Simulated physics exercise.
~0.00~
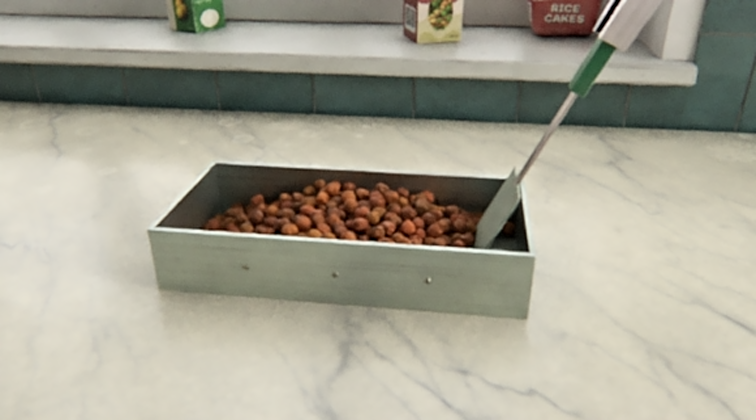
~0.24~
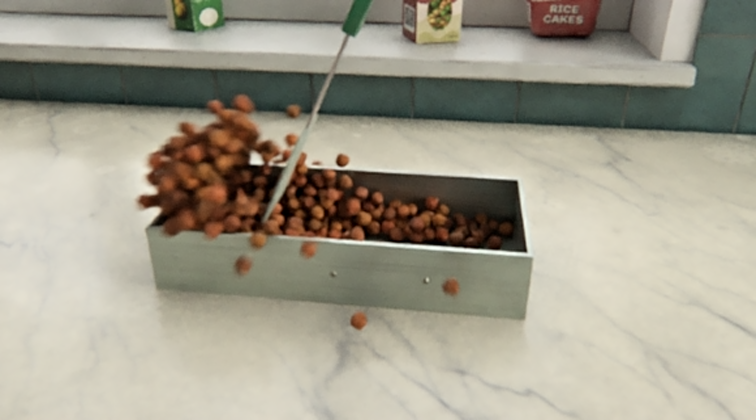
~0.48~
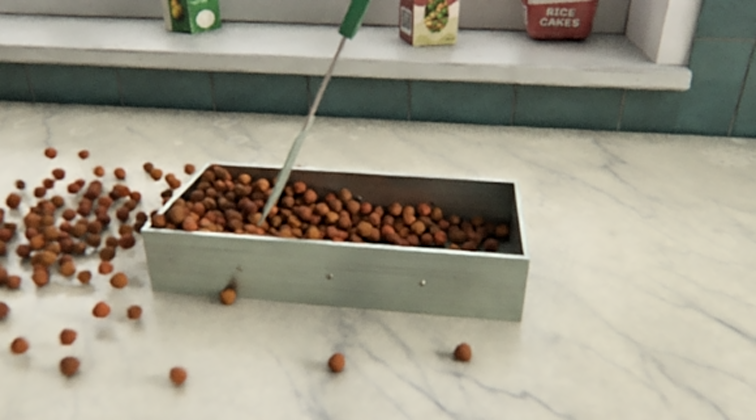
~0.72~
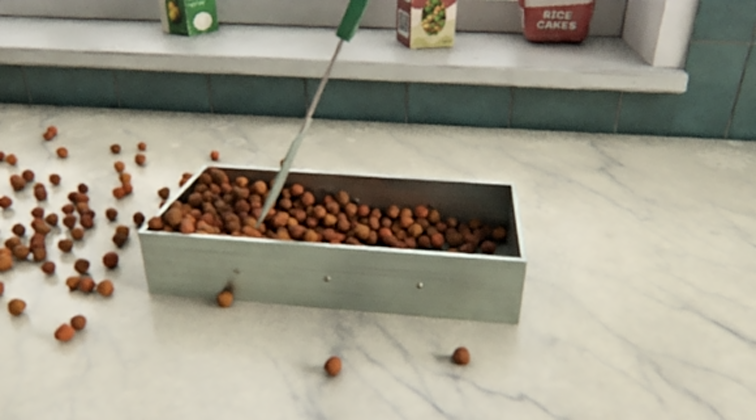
At first, a long grey metal trough heaped with small reddish-brown hazelnuts sits on a marble counter, and a green-handled turner dips its blade into the right end. The turner sweeps left through the trough, pushing the nuts ahead of it. A thick clump bursts up over the left end, while a few nuts fly over the front side. The turner halts left of the middle, its blade still among the nuts, as the spilled ones scatter across the counter. By the end, many lie spread to the left and a few in front, while most remain in the trough, piled toward its left end.
